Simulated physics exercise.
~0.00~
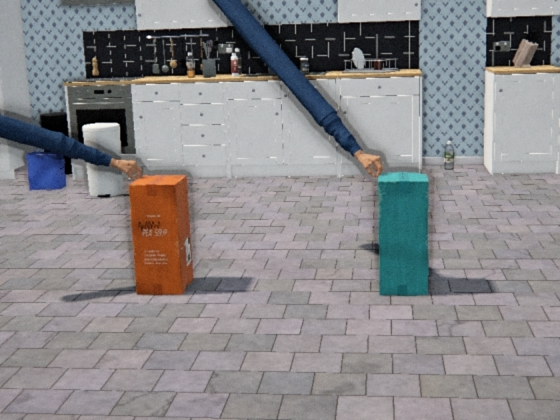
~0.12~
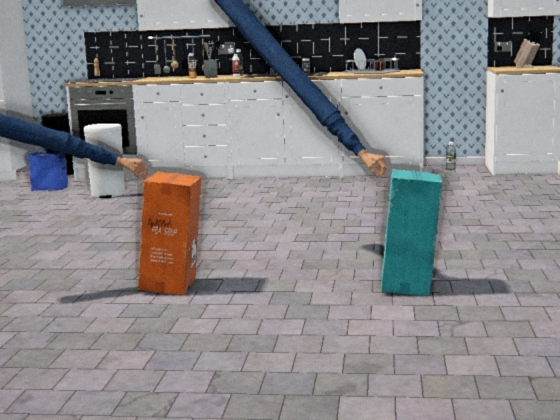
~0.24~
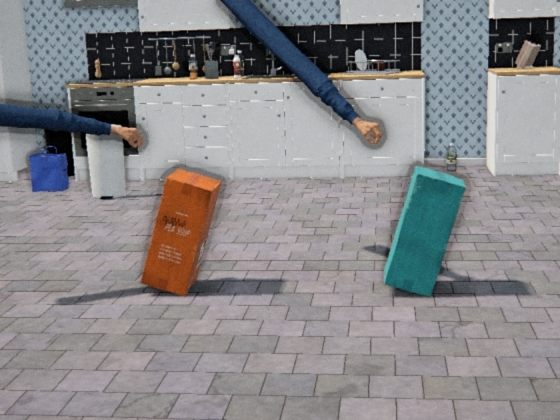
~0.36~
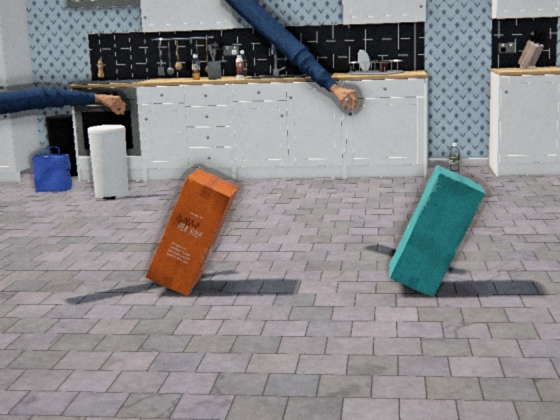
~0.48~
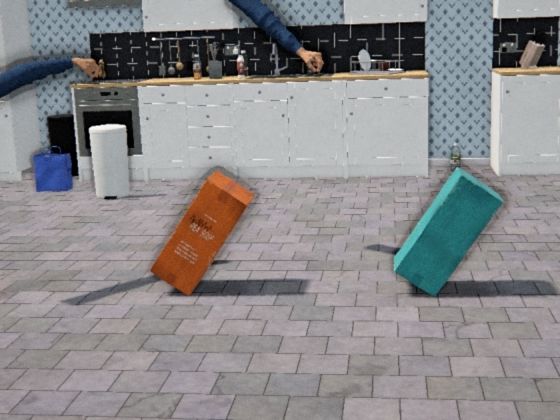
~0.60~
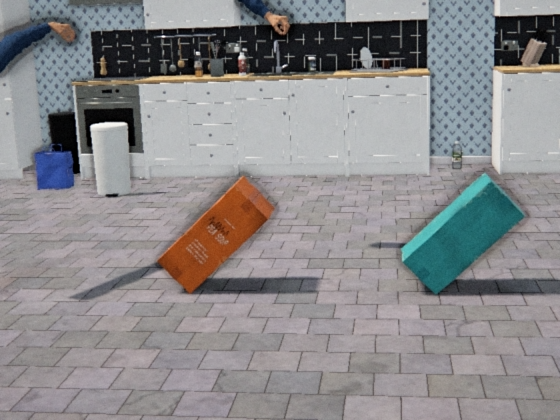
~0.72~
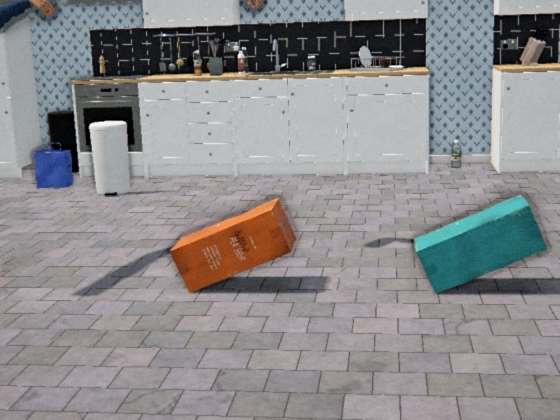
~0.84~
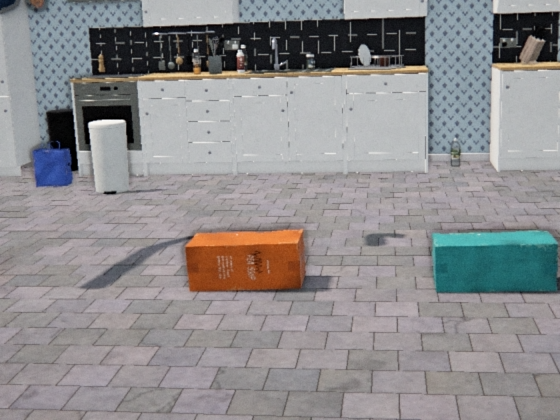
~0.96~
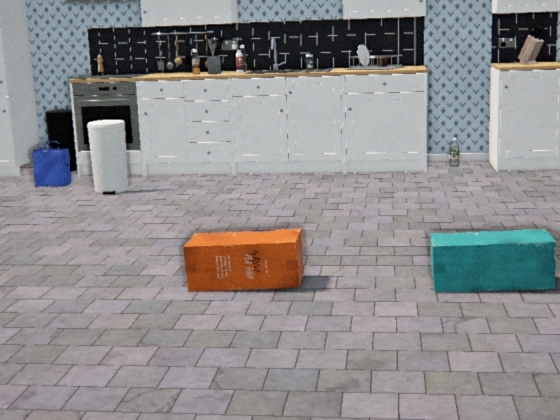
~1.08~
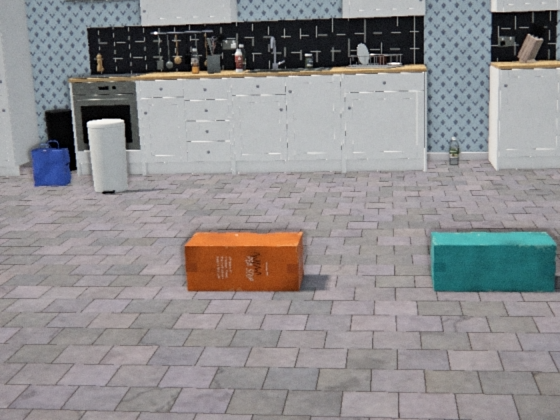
A kitchen with grey paving-style tiles is seen from the front by a slightly swaying camera, with white cabinets, an oven and blue patterned wallpaper along the back. An orange box stands left of centre and a taller-looking turquoise box stands to the right, each touched near the top by a hand on a blue-sleeved arm. The hands let go and draw back up and away as both boxes lean to the right. Left alone, they tip further and further at nearly the same pace. Both fall onto their sides and lie still on the floor.
